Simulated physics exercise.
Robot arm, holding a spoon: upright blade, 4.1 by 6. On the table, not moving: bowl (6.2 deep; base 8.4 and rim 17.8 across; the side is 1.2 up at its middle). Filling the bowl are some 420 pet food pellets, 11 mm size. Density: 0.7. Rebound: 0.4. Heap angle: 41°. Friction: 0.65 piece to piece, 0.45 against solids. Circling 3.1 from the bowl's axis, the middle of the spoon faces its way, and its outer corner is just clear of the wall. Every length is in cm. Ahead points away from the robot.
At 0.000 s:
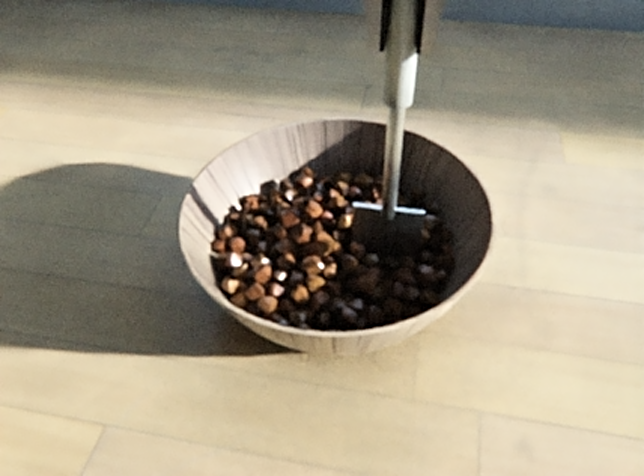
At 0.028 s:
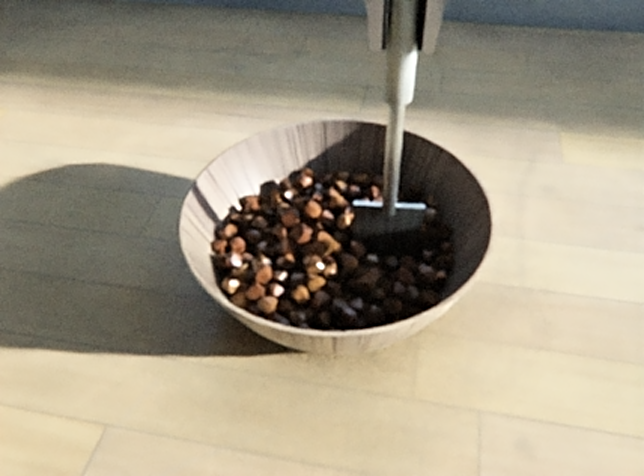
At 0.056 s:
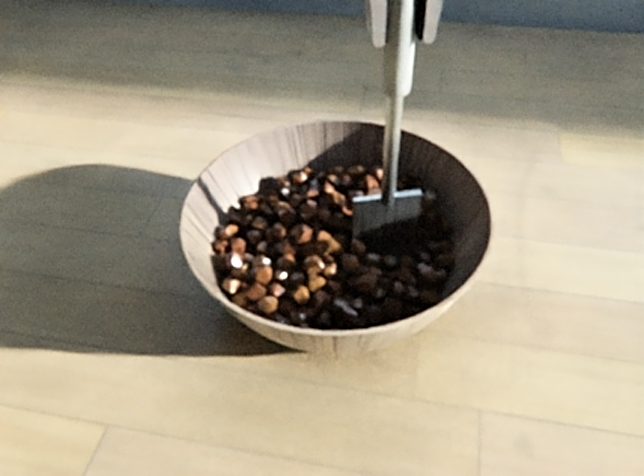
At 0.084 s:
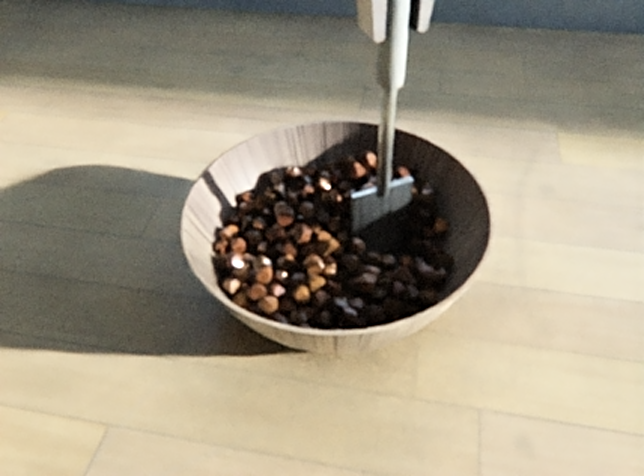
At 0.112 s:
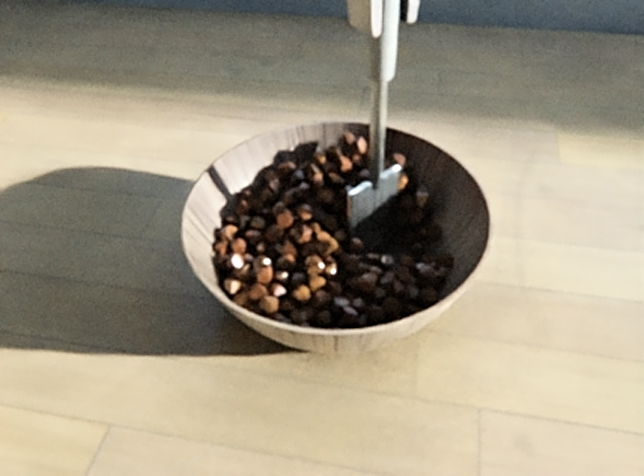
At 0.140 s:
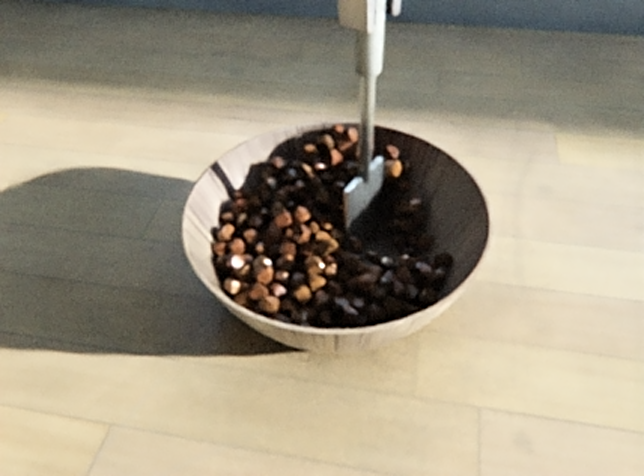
A wide, pale wood-grained bowl heaped with brown pellets sits on a light plank surface, seen from above at an angle by a still camera. A grey metal blade on a slim rod hangs from a robot arm into the bowl's right side, while a dark shadow stretches left. The arm sweeps the upright blade slowly backward and slightly left, turning it and pushing pellets toward the far side.
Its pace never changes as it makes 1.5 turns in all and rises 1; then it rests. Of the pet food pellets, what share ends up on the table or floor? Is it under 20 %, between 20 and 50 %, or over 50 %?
Under 20 %.
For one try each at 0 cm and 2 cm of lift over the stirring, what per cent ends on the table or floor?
Close to 5 percent and close to 5 percent.
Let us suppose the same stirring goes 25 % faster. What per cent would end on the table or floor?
It would come to around 15 percent.
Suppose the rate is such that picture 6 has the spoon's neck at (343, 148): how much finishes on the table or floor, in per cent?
Roughly 10 per cent.
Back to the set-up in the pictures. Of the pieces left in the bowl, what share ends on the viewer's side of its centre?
I'd say around 55 per cent.
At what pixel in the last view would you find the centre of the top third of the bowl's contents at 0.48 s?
Near (327, 283).
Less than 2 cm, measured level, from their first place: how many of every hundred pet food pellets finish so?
I'd put it at about 0 in a hundred.
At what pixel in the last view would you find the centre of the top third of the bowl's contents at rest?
Around (264, 246).
After 0.48 s, 251° round, highest piece 9 above the table; 401 in the bowl, 8 on the table or floor, 6 in flight or on the tool.
After 0.83 s, 76° round, highest piece 8 above the table; 392 in the bowl, 22 on the table or floor, 1 in flight or on the tool.
After 1.20 s, 180° round, highest piece 7 above the table; 391 in the bowl, 24 on the table or floor.
After 1.90 s, 180° round, highest piece 7 above the table; 391 in the bowl, 24 on the table or floor.
In the end, 391 in the bowl, 24 on the table or floor. That is 6 % on the table or floor.
